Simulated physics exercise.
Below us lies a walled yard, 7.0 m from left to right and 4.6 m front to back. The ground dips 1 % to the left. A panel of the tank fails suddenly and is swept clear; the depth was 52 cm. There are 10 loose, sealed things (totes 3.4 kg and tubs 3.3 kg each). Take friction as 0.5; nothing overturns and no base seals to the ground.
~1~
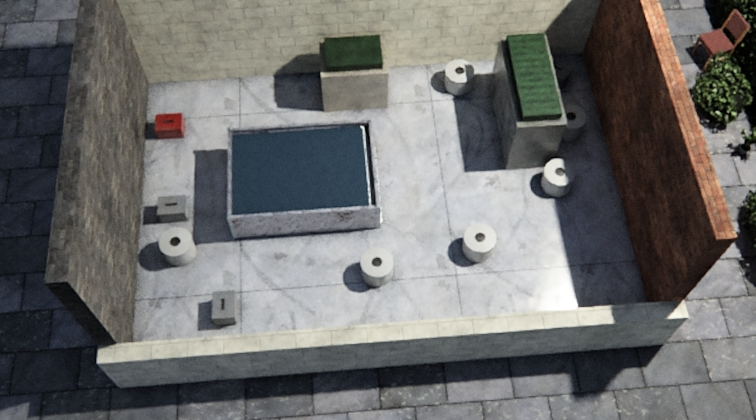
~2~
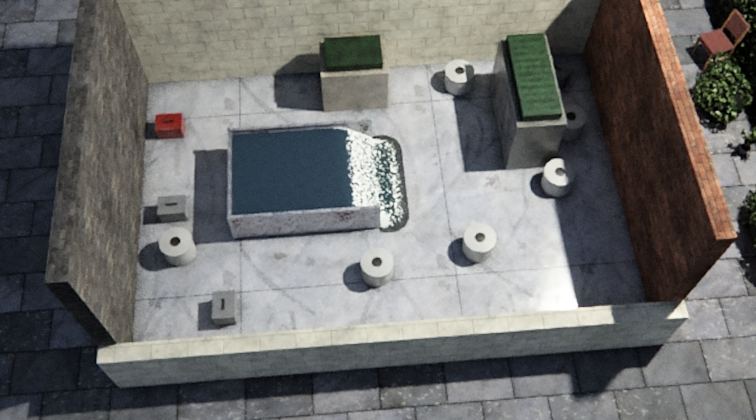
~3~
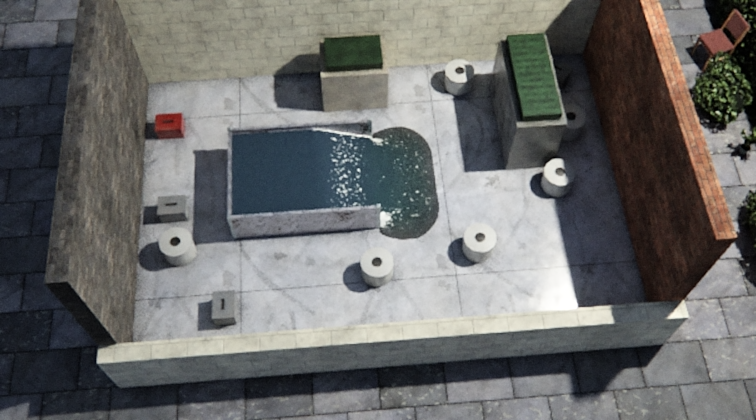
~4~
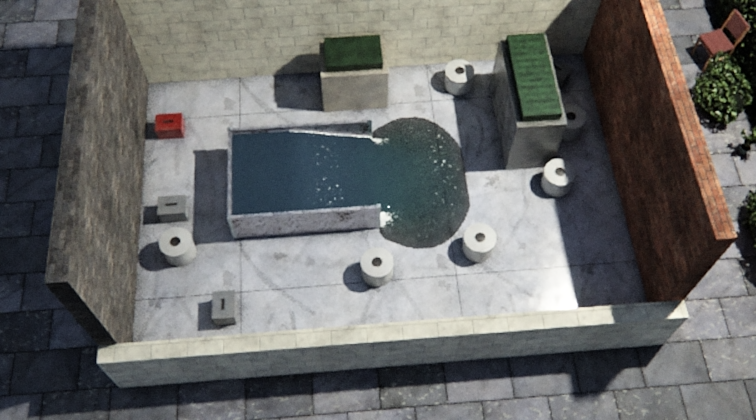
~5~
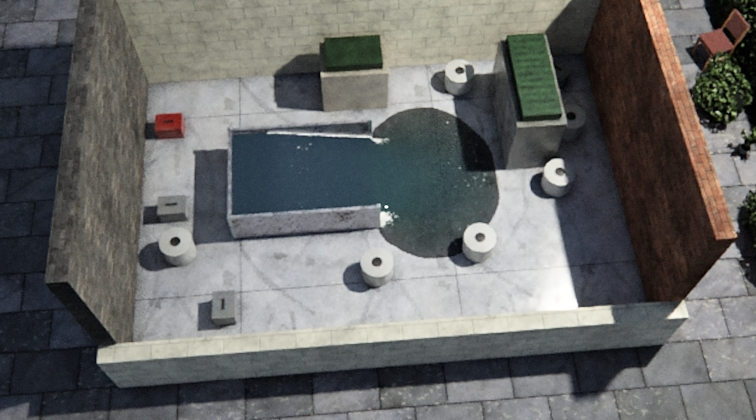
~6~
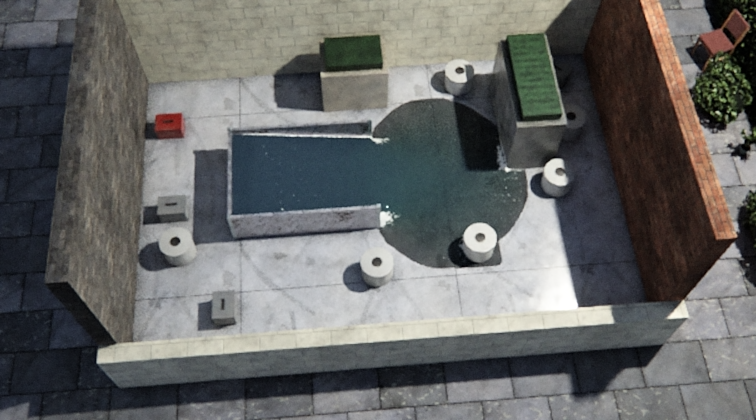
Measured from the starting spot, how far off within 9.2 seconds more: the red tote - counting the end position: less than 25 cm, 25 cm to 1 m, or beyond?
The red tote stays put.
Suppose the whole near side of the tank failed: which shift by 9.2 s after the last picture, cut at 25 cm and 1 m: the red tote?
Then the red tote travels far.
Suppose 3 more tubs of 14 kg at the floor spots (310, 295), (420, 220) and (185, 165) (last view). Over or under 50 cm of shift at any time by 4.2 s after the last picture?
In turn: Under, more, short of it.
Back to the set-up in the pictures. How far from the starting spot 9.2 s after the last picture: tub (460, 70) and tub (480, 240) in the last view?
In that order: 120 cm, 400 cm.
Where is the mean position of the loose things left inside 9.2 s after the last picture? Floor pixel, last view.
Around (308, 191).
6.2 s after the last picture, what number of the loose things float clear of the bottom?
I count 6.
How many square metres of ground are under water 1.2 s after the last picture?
Some 15 m2.
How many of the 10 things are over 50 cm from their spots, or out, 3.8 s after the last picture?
By then 4.
Then, 1.2 s after the last picture the red tote is near (169, 122), 0.0 m from its start, aground; 3 afloat.
Then, 3.8 s after the last picture the red tote is near (169, 122), 0.0 m from its start, aground; 5 afloat.
Then, 6.2 s after the last picture the red tote is near (169, 122), 0.0 m from its start, aground; 6 afloat.
Then, 9.2 s after the last picture the red tote is near (168, 119), 0.0 m from its start, afloat; 10 afloat.
